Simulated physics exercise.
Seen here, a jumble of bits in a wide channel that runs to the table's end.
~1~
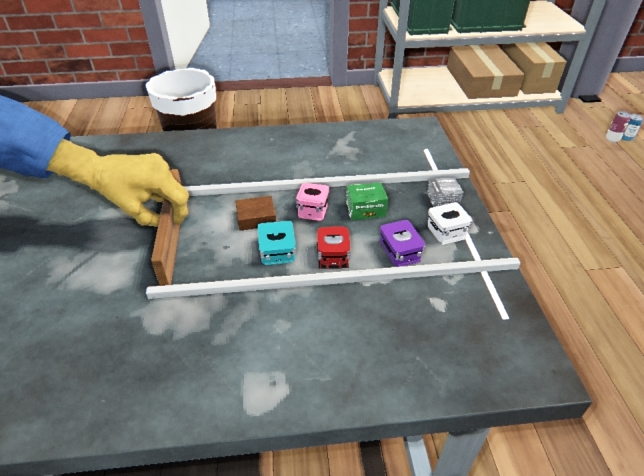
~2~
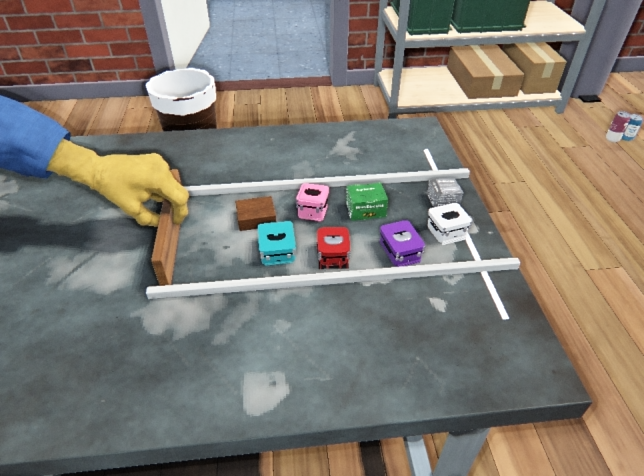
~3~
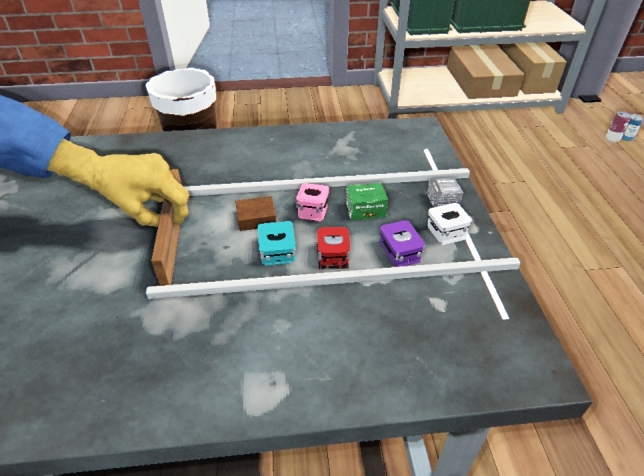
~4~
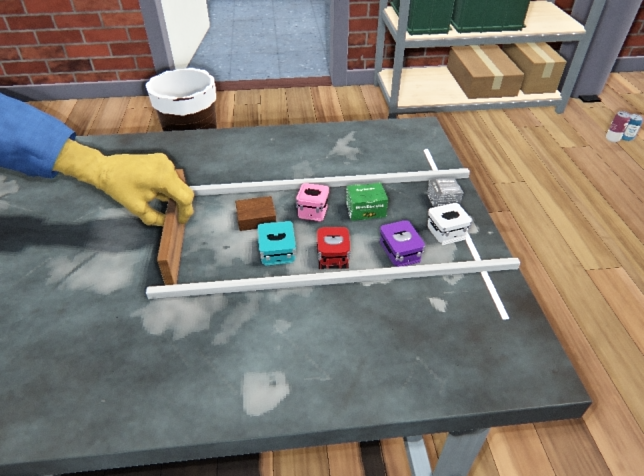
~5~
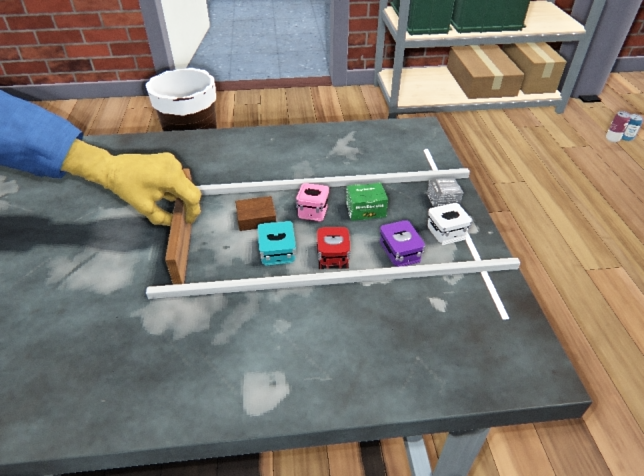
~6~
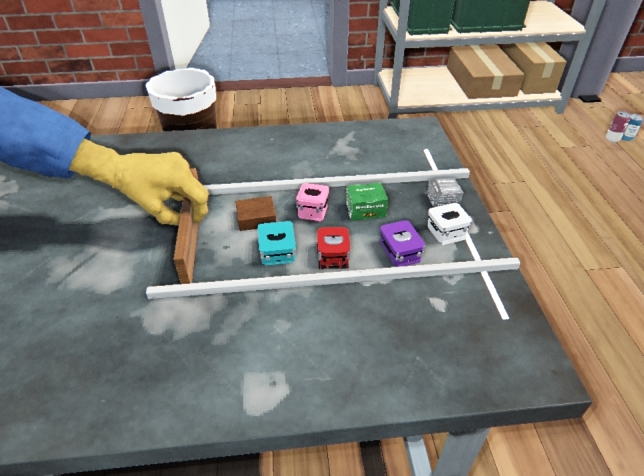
A yellow-gloved hand held a wooden board upright between two white rails on a table, keeping still at first, then slid it slightly right toward the brown block and colourful cases, which stayed put.
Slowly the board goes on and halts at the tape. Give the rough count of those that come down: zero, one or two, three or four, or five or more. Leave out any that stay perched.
As it turns out, the number that fall off is five or more.
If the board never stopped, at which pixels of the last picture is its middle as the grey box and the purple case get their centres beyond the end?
At (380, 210) for the grey box; at (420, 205) for the purple case.
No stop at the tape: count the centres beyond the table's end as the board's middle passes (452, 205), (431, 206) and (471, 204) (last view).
In that order 6, 4 and 6.
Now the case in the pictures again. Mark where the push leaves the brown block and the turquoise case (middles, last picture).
Near (470, 199) and (484, 229).
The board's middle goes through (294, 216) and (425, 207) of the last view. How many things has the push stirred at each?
First 5, then 8.
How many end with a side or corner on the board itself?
2 of them.
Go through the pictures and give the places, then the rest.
The first frame shows grey box (445, 193); white case (448, 224); purple case (401, 244); board (170, 225); tape (458, 219).
The second frame shows white case (448, 224); pink case (313, 202).
The third frame shows purple case (401, 244); red case (333, 248).
The fourth frame shows grey box (444, 193); green box (366, 201).
The fifth frame shows white case (448, 224); brown block (256, 213).
The sixth frame shows grey box (444, 193); white case (448, 224); purple case (401, 244); board (189, 223); tape (458, 219).
A little later, none off yet; grey box at rest near (444, 193); white case at rest near (448, 224); purple case at rest near (401, 244).
When it is over, the number that fall off is five or more; down, pink case, red case, green box, purple case, white case and grey box.
